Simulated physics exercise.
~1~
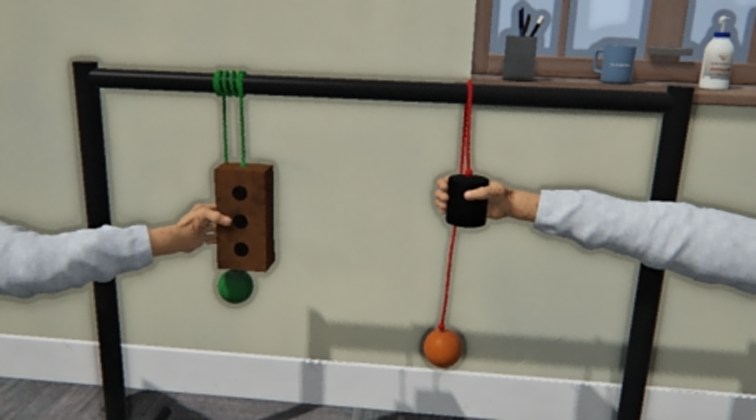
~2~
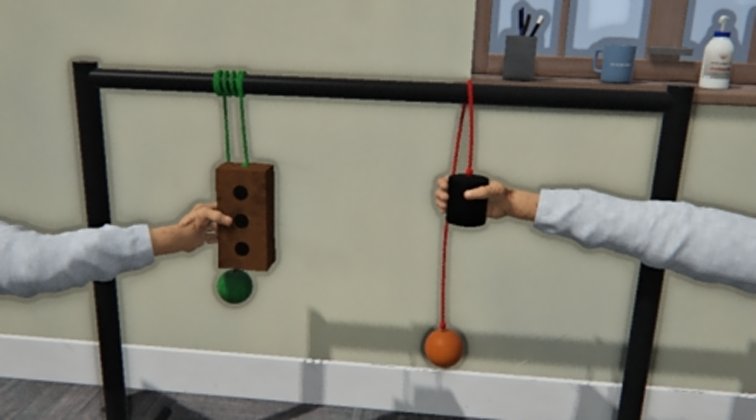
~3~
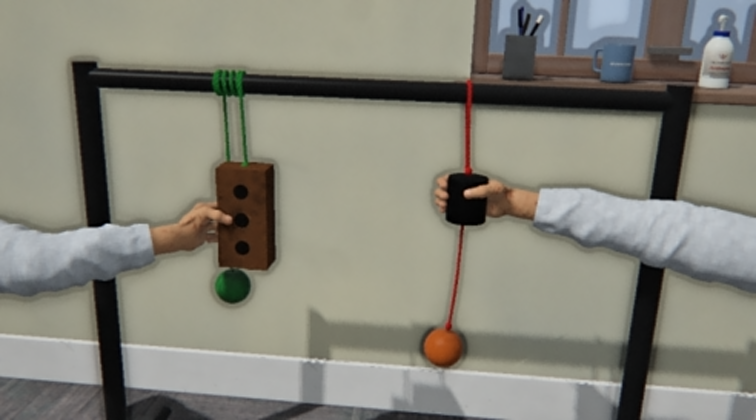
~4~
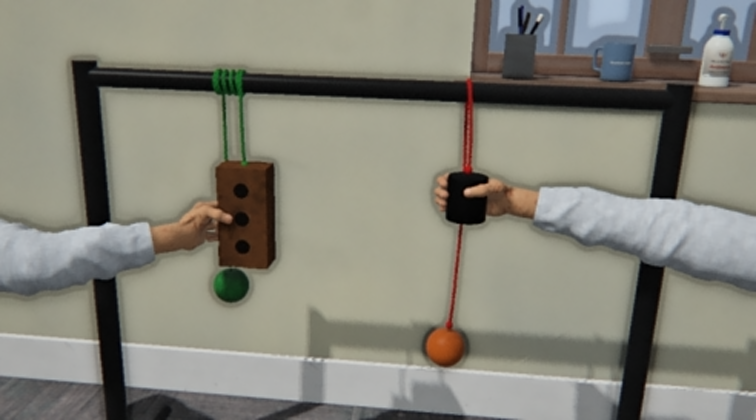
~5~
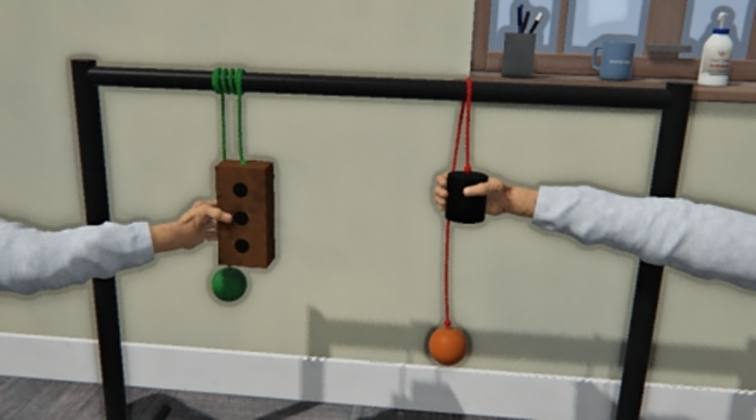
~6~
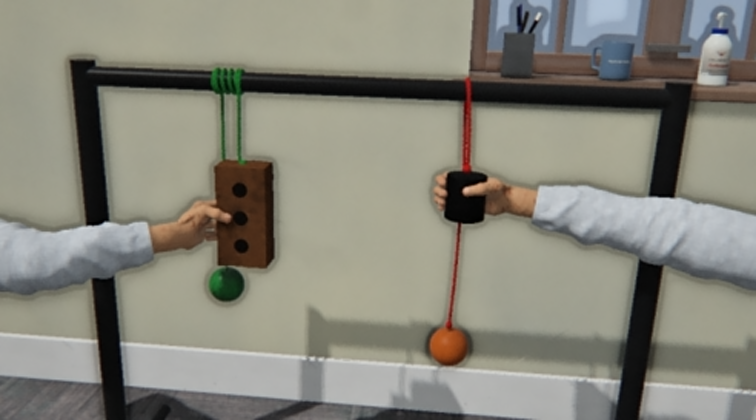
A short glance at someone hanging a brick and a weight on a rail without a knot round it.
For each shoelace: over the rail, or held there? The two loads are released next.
Brick - held there. Weight - over the rail.
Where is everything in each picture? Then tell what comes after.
In the first frame, brick (246, 217); weight (467, 200); left apple (236, 286); right orange (443, 348).
In the second frame, brick (246, 216); weight (467, 200).
In the third frame, brick (247, 215); weight (467, 199).
In the fourth frame, brick (247, 214); weight (467, 198).
In the fifth frame, brick (246, 213); weight (466, 197).
In the sixth frame, brick (246, 214); weight (466, 197); left shoelace wound several times round the rail; right shoelace only laid over the rail.
Then, 0.28 s later than the last view, brick in the air near (243, 221); weight dropping near (459, 275).
Then, 0.54 s later than the last view, brick in the air near (239, 220); weight on the floor.
Finally, brick in the air near (241, 221); weight on the floor. The brick stays hanging and the weight drops.
